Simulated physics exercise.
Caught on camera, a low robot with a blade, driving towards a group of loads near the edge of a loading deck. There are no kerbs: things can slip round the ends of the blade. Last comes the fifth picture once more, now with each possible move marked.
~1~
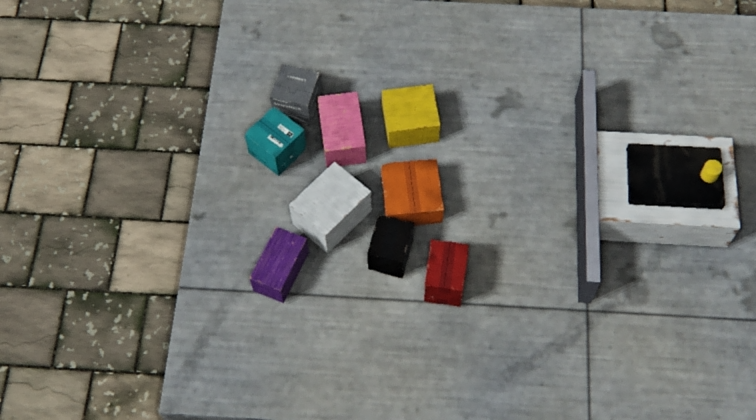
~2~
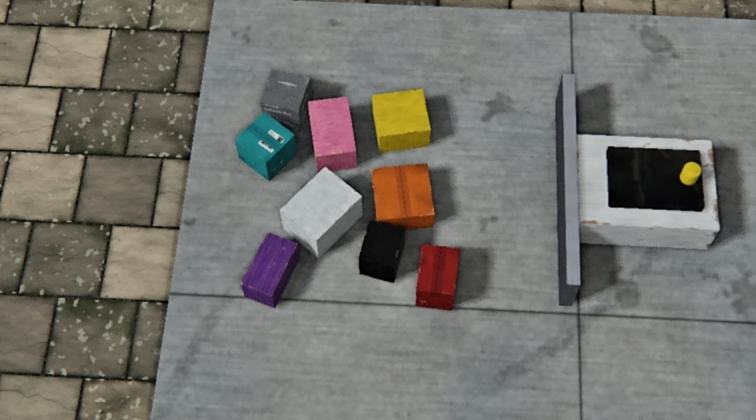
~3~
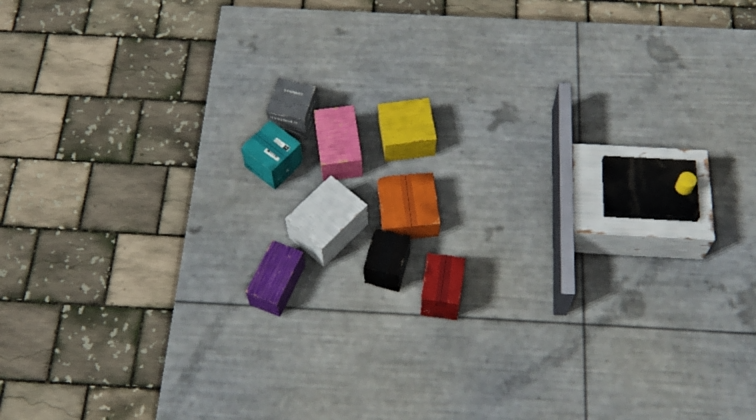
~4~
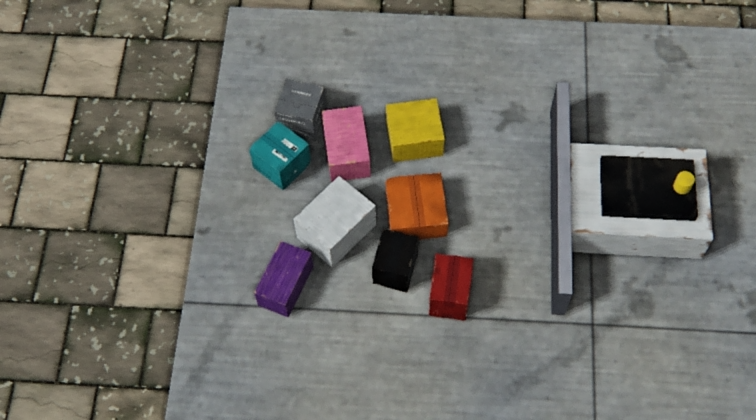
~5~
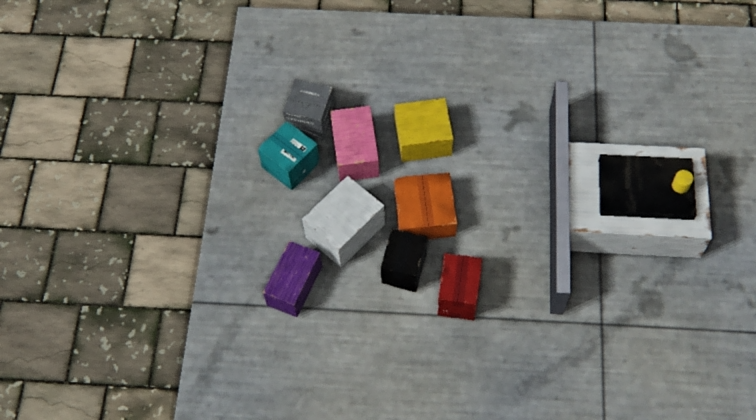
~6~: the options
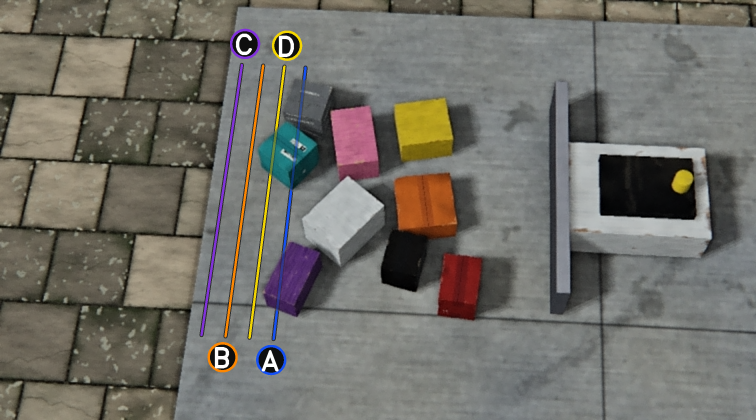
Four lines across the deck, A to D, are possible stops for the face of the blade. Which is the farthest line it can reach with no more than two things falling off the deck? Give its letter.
Line A.
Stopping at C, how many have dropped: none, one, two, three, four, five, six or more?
In all, six or more.
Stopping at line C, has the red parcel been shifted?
Yes.
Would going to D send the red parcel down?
No.
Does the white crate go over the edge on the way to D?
By then, yes.
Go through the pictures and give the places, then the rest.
The first picture shows pink crate (342, 130); black box (391, 247); white crate (331, 208).
The second picture shows robot (648, 177); purple crate (271, 270).
The third picture shows robot (643, 187); yellow crate (407, 130).
The fourth picture shows robot (641, 187); red parcel (451, 288).
The fifth picture shows robot (639, 186); pink crate (355, 144); black box (404, 261); white crate (344, 222).
On the copy, A at (291, 195); B at (246, 193); C at (223, 191); D at (268, 194).
On A. First, robot (539, 181); red parcel (433, 287); black box (396, 260).
Then, robot (441, 176); turquoise box (244, 160); grey box (278, 95).
Finally, robot (367, 173); turquoise box over the edge; white crate over the edge; two fallen.
By contrast, B drops six; C drops nine; D drops five.
